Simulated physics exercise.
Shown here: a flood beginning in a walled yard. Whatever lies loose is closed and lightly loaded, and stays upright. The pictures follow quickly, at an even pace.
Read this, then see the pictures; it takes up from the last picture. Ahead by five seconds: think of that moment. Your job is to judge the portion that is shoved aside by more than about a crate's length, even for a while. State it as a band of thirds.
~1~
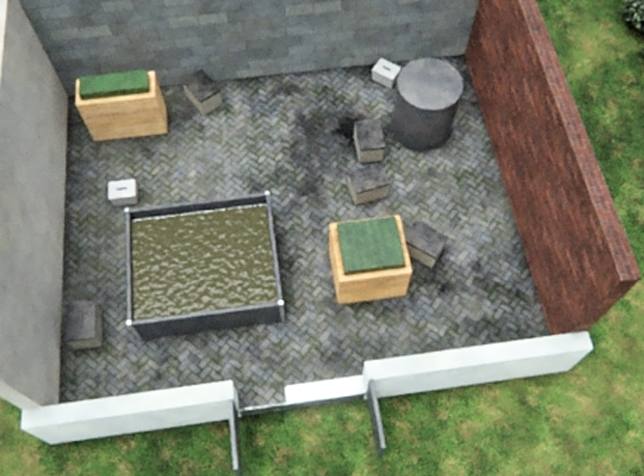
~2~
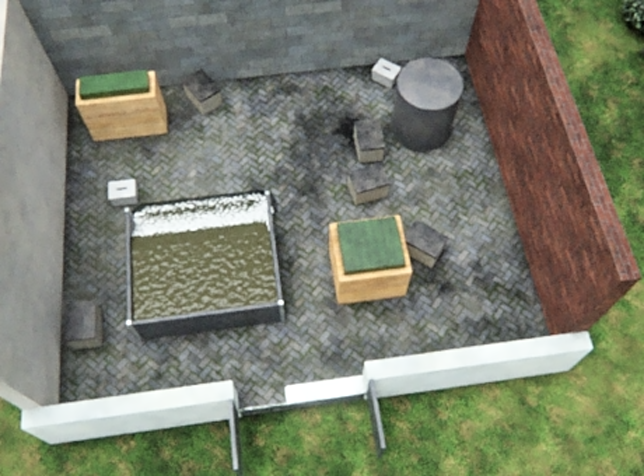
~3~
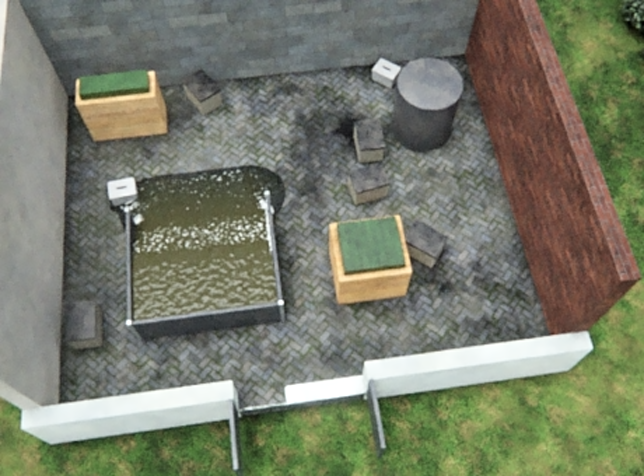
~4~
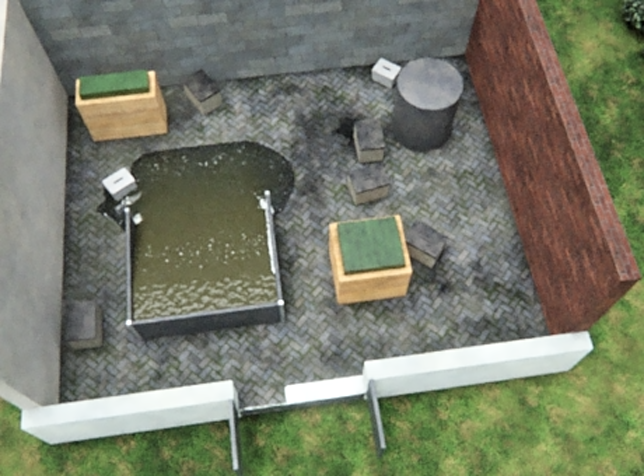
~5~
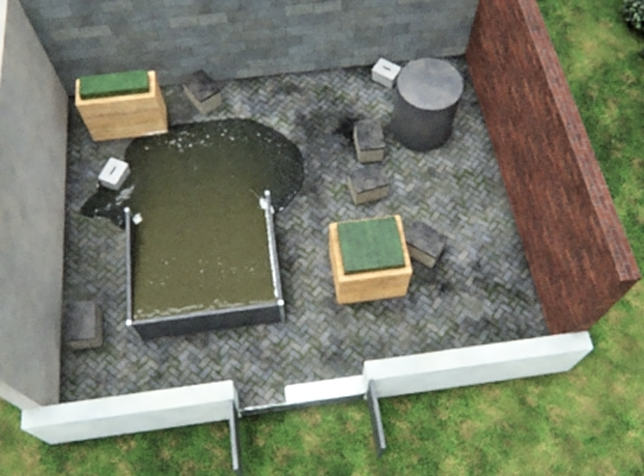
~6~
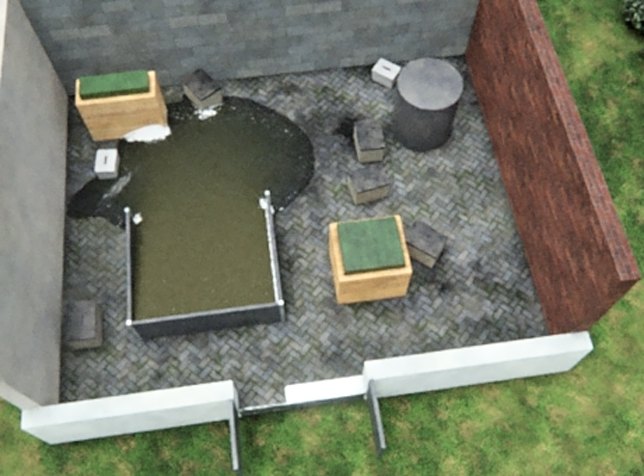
The things swept well aside make up two thirds or a bigger part.
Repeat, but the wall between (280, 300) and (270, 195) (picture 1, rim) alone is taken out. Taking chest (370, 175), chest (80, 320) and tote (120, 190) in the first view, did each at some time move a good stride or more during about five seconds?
The first: Went past that; the second: Fell short; the third: Fell short.
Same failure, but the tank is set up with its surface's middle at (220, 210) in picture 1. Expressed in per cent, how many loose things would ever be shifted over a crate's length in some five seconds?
The share comes to close to 100 percent.
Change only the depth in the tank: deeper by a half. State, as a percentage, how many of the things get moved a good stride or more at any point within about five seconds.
Share displaced: Approx. 100 percent.
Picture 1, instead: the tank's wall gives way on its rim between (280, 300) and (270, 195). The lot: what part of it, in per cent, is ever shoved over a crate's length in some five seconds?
I'd put it at about 60 percent.
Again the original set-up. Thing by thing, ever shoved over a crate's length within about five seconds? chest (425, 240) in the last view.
My reading: Not displaced that much.
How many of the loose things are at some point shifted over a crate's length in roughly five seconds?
My count comes to 6.
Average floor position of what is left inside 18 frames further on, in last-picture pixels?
About (315, 178).
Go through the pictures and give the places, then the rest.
The first picture shows a tote at (122, 189) rests on the ground; a chest at (201, 85), on the bottom; 0 of 7 have shifted.
The second picture shows a tote at (122, 189) rests on the ground; a chest at (201, 85) rests on the ground; 0 of 7 have shifted.
The third picture shows a tote at (121, 188), on the bottom; a chest at (201, 85) rests on the ground; 0 of 7 have shifted.
The fourth picture shows a tote at (118, 181) rests on the ground, close to its start; a chest at (201, 85), on the bottom; 1 of 7 have shifted.
The fifth picture shows a tote at (113, 171) rests on the ground, a stride from its start; a chest at (201, 85), on the bottom; 1 of 7 have shifted.
The sixth picture shows a tote at (106, 161) rests on the ground, a stride from its start; a chest at (201, 83), on the bottom; 1 of 7 have shifted.
A moment on, 1 of 7 are well off their spots; 1 afloat.
Next, 2 of 7 are well off their spots; 2 afloat.
Later, 3 of 7 are well off their spots; 2 afloat.
In the end, 6 of 7 are well off their spots, and 6 have been at some point; 5 afloat.
